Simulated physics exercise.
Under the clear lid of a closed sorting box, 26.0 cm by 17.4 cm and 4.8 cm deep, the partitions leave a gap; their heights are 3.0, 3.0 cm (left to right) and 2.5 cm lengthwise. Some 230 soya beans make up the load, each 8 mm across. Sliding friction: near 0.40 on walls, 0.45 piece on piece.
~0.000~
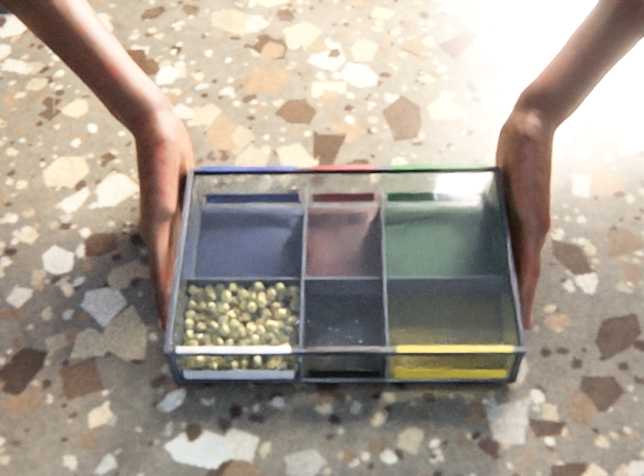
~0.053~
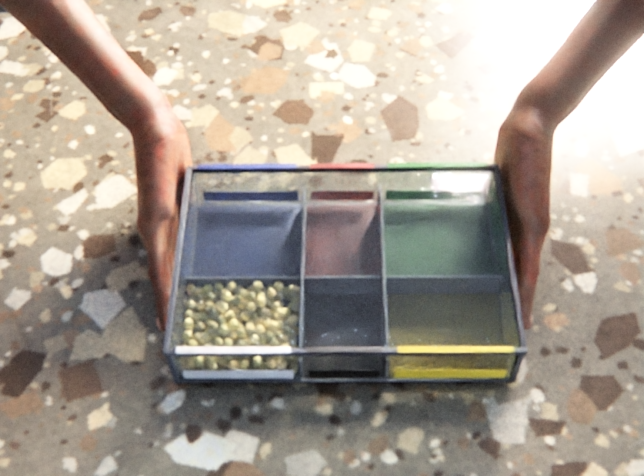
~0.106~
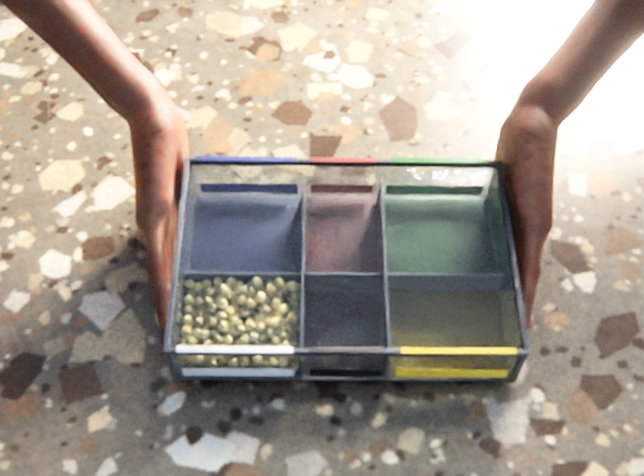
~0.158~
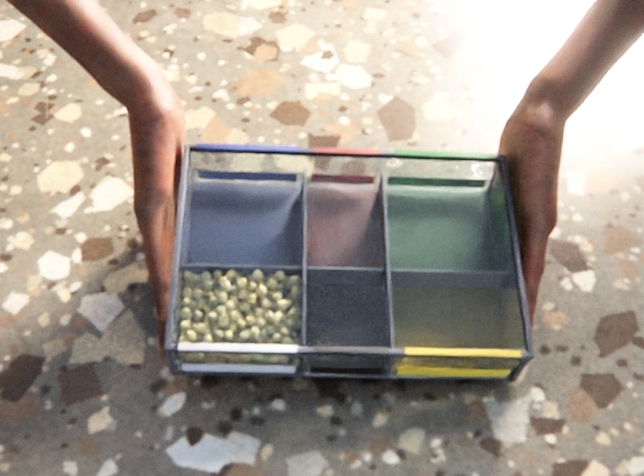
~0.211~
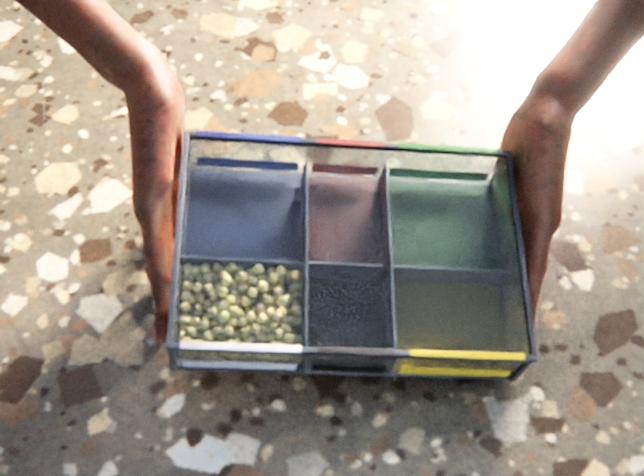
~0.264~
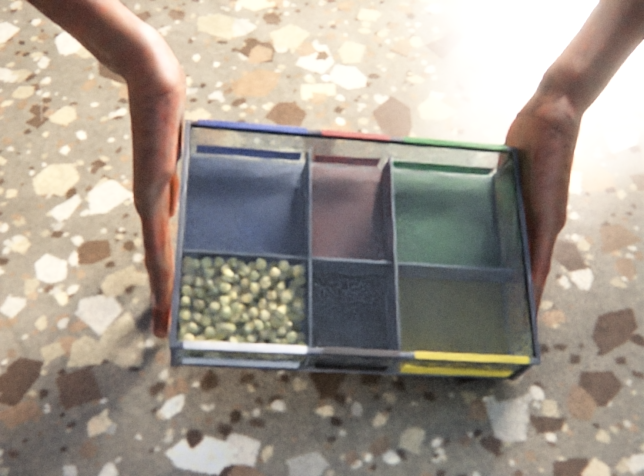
In this clip, two hands hold a clear-lidded, six-compartment box above a speckled stone surface and gradually tilt it, lowering its right front corner slightly, while the pale green beans stay in the white-marked front left compartment.
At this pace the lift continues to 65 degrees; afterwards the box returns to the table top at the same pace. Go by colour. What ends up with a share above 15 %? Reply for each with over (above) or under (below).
Red - under, blue - under, green - under, yellow - under, white - over, black - under.
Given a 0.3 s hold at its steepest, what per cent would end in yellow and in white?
Yellow 0, white 95.
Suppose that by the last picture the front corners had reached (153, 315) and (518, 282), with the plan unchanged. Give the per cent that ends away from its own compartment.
About 30 %.
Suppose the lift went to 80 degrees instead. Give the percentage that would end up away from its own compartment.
That works out to close to 15 percent.
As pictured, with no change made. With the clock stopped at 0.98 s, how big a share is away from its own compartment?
5 %.
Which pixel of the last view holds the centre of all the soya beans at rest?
Roughly pixel (262, 351).
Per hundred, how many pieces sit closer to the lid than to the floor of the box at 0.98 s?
30 per cent, give or take.
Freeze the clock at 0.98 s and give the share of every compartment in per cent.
It splits as red 0, blue 0, green 0, yellow 0, white 95 and black 5 percent.
After 0.98 s, tilt 64 degrees; white 95 %, black 5 %.
After 1.46 s, tilt 27 degrees; white 95 %, black 5 %.
After 2.01 s, tilt 0 degrees; white 95 %, black 5 %.
At rest (2.6 s), red 0 %, blue 0 %, green 0 %, yellow 0 %, white 95 %, black 5 %.
